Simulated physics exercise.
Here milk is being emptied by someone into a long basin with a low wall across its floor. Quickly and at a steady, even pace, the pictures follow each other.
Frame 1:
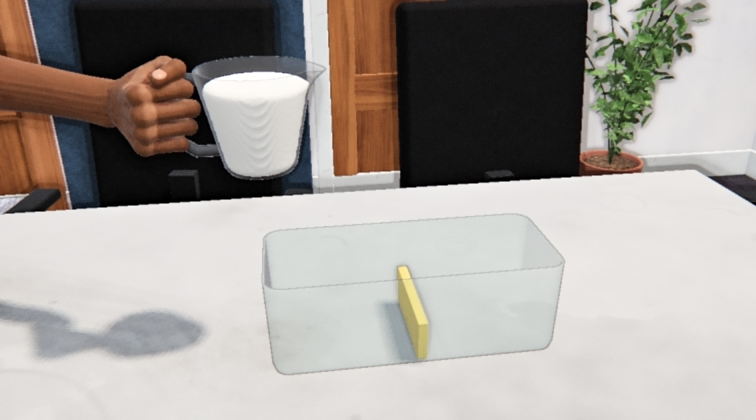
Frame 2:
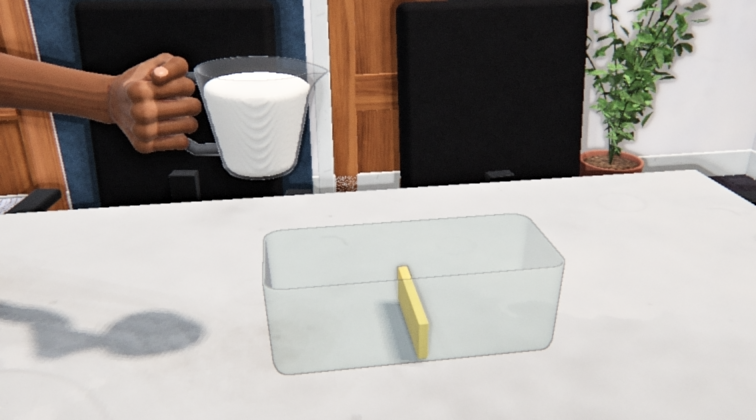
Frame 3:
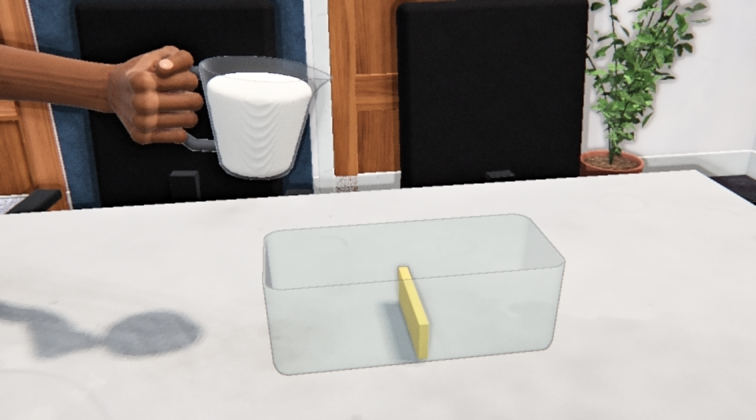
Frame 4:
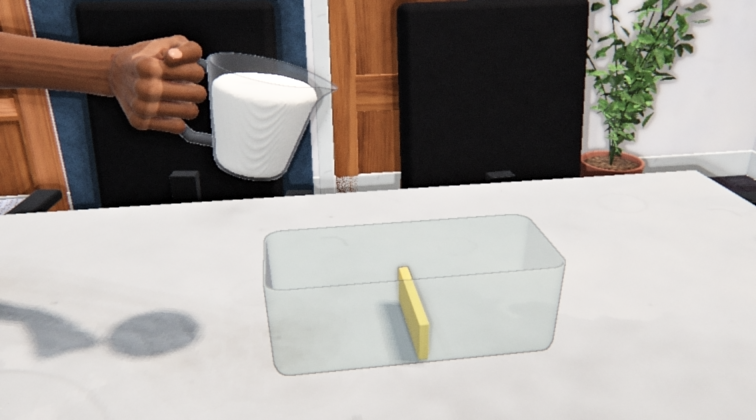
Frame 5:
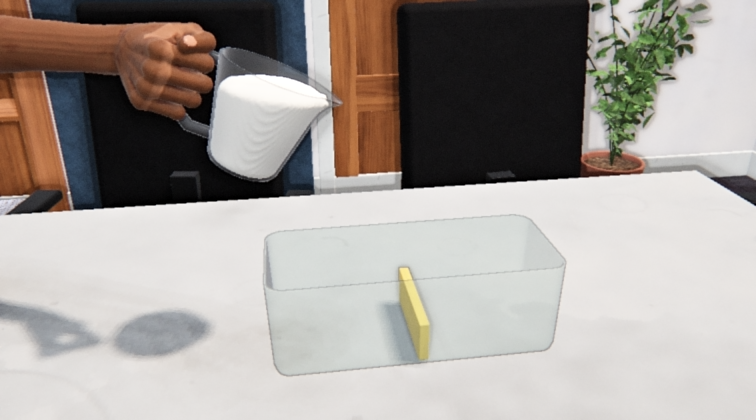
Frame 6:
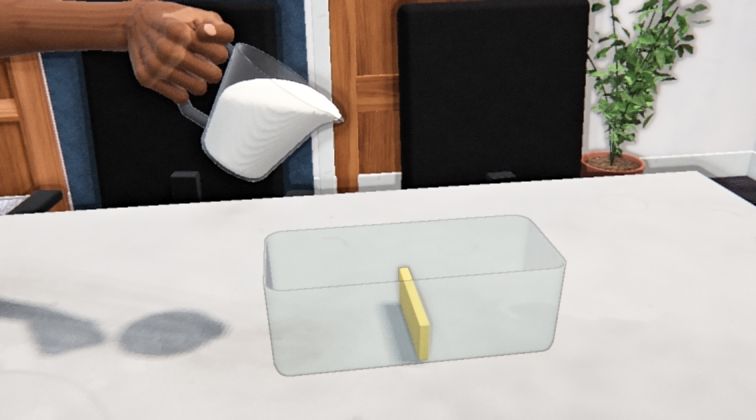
Above a clear basin on a table, a hand steadily tilts a jug of milk rightward.
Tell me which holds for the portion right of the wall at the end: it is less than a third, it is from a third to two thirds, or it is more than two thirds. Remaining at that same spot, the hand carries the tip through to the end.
The share right of the wall is going to stay short of a third.
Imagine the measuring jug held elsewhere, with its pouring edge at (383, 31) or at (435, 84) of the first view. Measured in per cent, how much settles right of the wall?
About 80 % the first time, about 85 % the second.
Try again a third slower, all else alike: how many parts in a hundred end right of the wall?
Close to 10 out of every hundred.
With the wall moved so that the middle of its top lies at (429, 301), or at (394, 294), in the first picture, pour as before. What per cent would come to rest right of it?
About 10 % and 20 %.
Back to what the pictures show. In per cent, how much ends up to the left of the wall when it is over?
85 in a hundred.
A moment on, the measuring jug is tipped right over and 35 per cent is still to pour, 25 is left of the wall and 1 right of it.
Next, the measuring jug is tipped right over and 4 per cent is still to pour, 75 is left of the wall and 2 right of it.
Then the measuring jug is tipped right over and 0 per cent is still to pour, 83 is left of the wall and 7 right of it.
Later the measuring jug is tipped right over and 0 per cent is still to pour, 84 is left of the wall and 8 right of it.
Finally, 84 per cent lies left of the wall, 8 right of it and 8 outside.
